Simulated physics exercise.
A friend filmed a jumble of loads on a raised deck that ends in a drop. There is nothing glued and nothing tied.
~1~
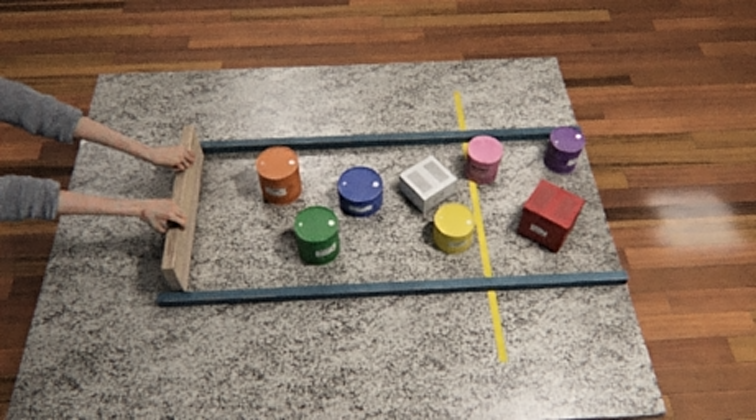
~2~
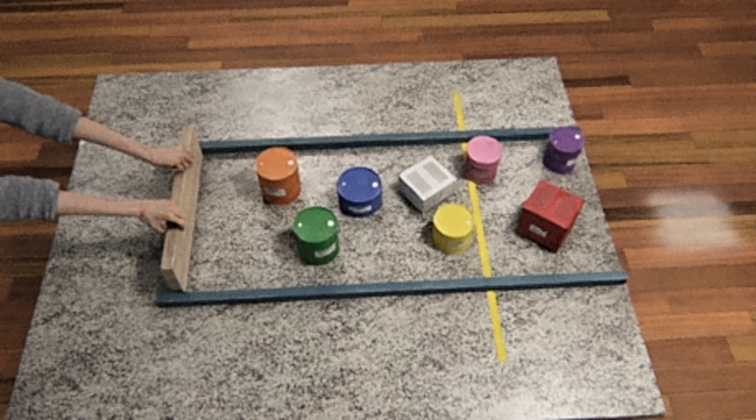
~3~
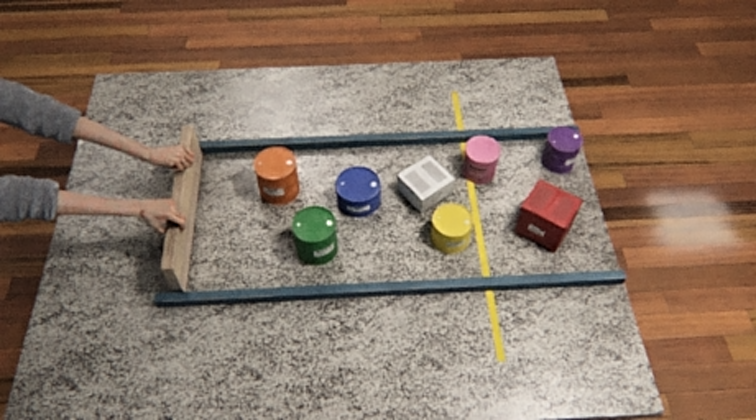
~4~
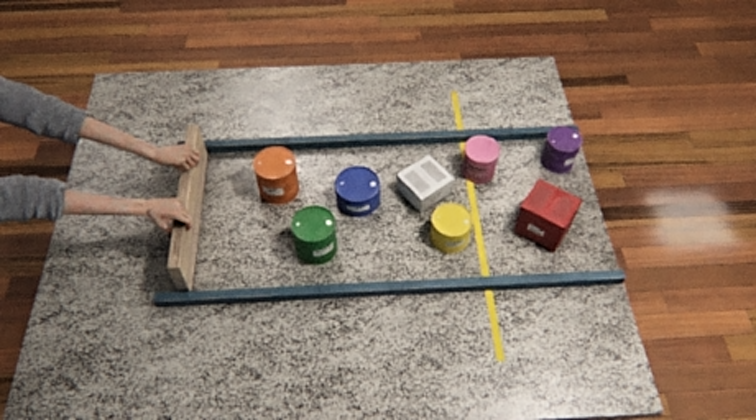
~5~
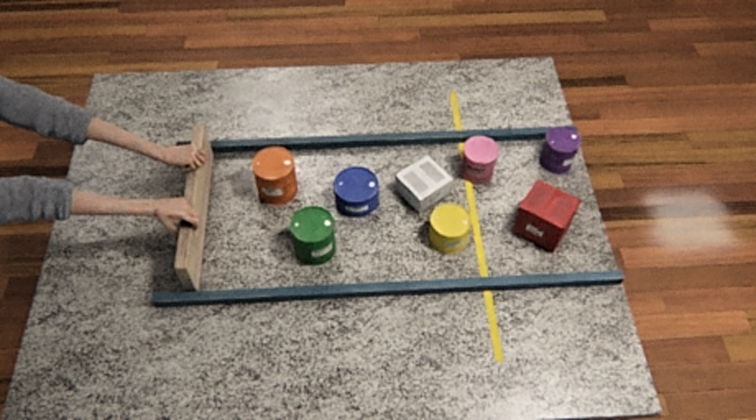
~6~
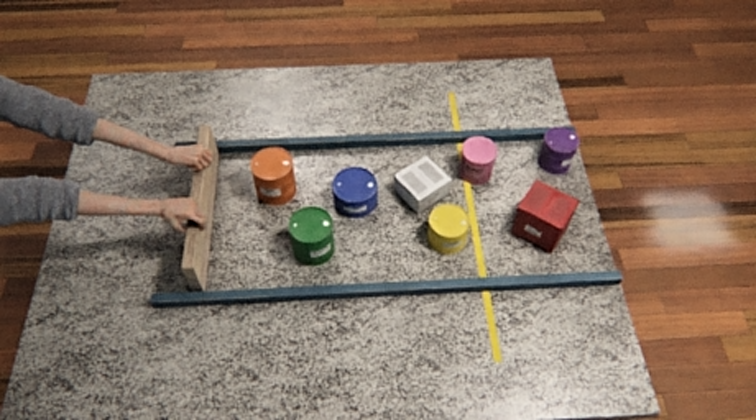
In the video, two hands hold a wooden plank at the left of a speckled surface, then slide it slightly right between two dark rails, while the colourful canisters, white box and red block ahead show no clear movement.
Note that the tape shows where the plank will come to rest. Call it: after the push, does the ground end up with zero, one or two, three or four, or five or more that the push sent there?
The ground ends up with zero.
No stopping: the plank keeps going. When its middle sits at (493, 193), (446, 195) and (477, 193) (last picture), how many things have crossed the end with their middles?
Counts: 0, 0, 0.
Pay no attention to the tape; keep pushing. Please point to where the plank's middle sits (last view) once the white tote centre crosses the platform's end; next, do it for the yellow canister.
First it's close to (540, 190), next close to (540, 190).
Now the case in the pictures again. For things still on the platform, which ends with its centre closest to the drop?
The red tote winds up nearest.
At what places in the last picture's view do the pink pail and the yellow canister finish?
They finish at roughly (524, 142) and (535, 221) respectively.
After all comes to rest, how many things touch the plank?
That number would be 3.
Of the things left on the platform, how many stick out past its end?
It's 1.
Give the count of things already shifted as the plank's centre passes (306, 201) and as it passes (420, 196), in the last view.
First 3, after that 6.
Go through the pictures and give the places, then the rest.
Purple canister (564, 151); red tote (550, 217); pink pail (483, 161); plank (184, 206); tape (477, 207), in the first frame.
Red tote (549, 217); green canister (317, 236), in the second frame.
Pink pail (481, 161); blue canister (358, 192), in the third frame.
Purple canister (561, 150); orange canister (277, 176), in the fourth frame.
Red tote (546, 217); plank (196, 206), in the fifth frame.
Purple canister (558, 151); red tote (544, 217); pink pail (478, 161); plank (202, 206); tape (471, 208), in the sixth frame.
Early on, none off yet; purple canister at rest near (558, 151); red tote at rest near (544, 217); pink pail at rest near (478, 161).
A while later, none off yet; purple canister at rest near (558, 151); red tote at rest near (544, 217); pink pail travelled about its own width near (497, 152).
Finally, the number that fall off is zero.
